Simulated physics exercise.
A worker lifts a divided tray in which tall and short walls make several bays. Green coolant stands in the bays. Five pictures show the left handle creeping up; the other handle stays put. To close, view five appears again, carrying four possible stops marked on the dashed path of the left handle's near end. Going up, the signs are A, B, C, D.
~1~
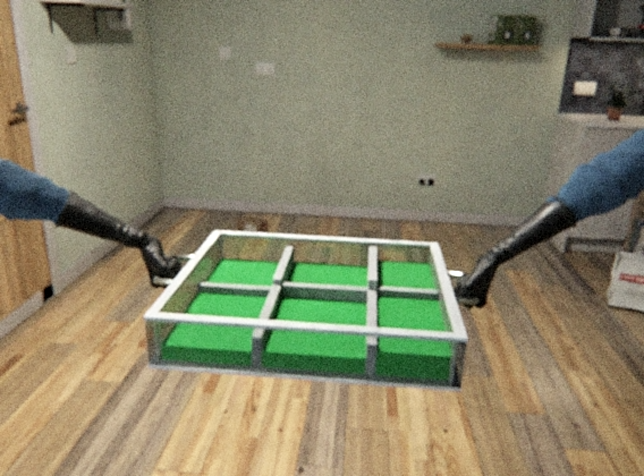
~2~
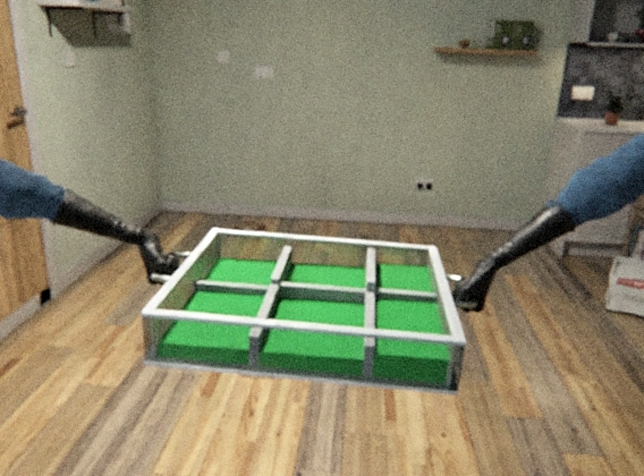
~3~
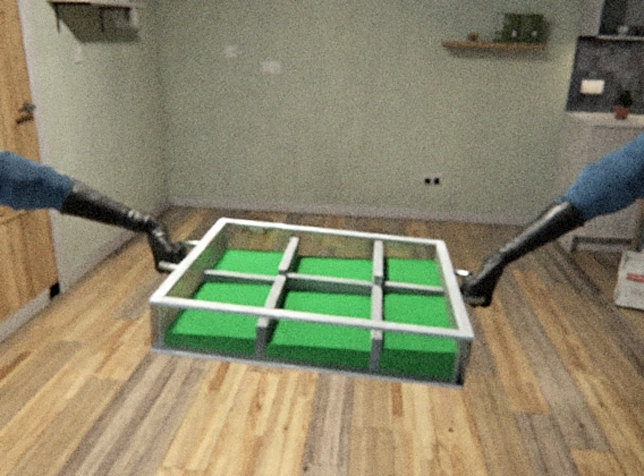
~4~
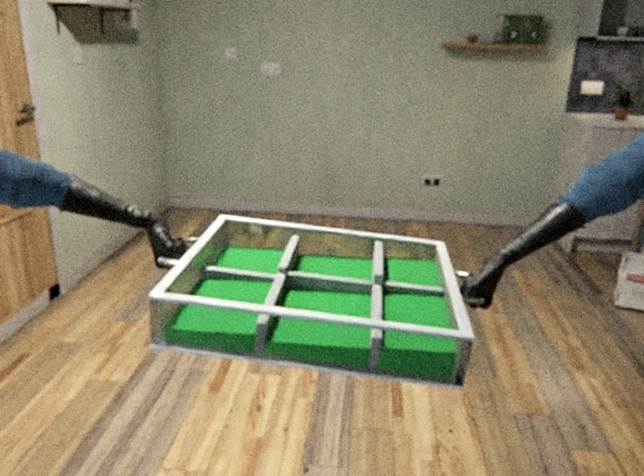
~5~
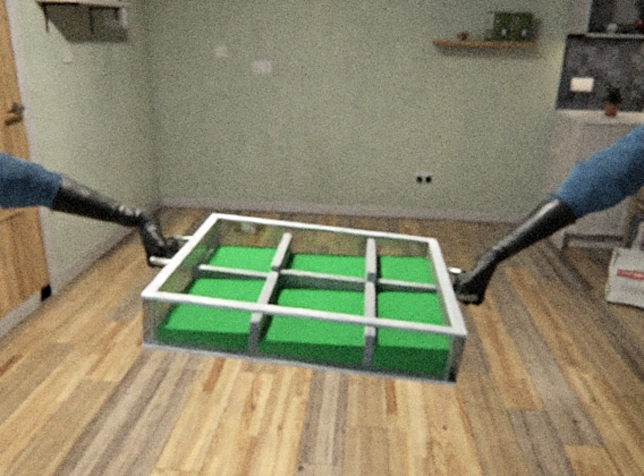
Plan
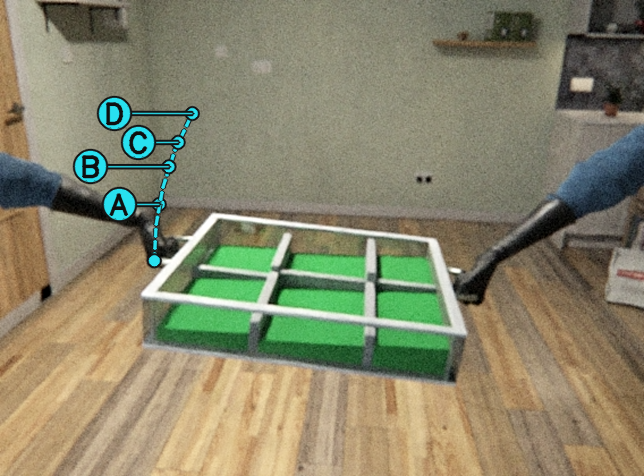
Divided tray of green liquid tilting slightly down to the right as two black-gloved hands raise its left side a little.
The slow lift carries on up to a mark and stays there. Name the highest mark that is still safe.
The answer is stop B.
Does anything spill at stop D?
Yes.
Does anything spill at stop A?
No.
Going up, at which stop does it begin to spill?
The answer is C.
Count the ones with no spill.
Two.
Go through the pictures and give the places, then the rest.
The tray is level; deepest in the back right bay, at (402, 277), shallowest in the back left; left handle at (167, 269), in the first picture.
Tipped about 1° down to the right; no wall is crossed; left handle at (165, 266), in the second picture.
Tipped about 3° down to the right; no wall is crossed; left handle at (172, 255), in the third picture.
Tipped about 4° down to the right; no wall is crossed; left handle at (172, 250), in the fourth picture.
Tipped about 4° down to the right; deepest in the back right bay, at (400, 271), shallowest in the back left; left handle at (164, 249), in the fifth picture.
In cyan, A at (159, 204); B at (168, 166); C at (178, 142); D at (192, 113).
Choosing A, nothing spills; the front right bay holds the most.
Choosing B, nothing spills; the front right bay holds the most.
Choosing C, about 5 % goes over the rim.
Choosing D, about 20 % goes over the rim.
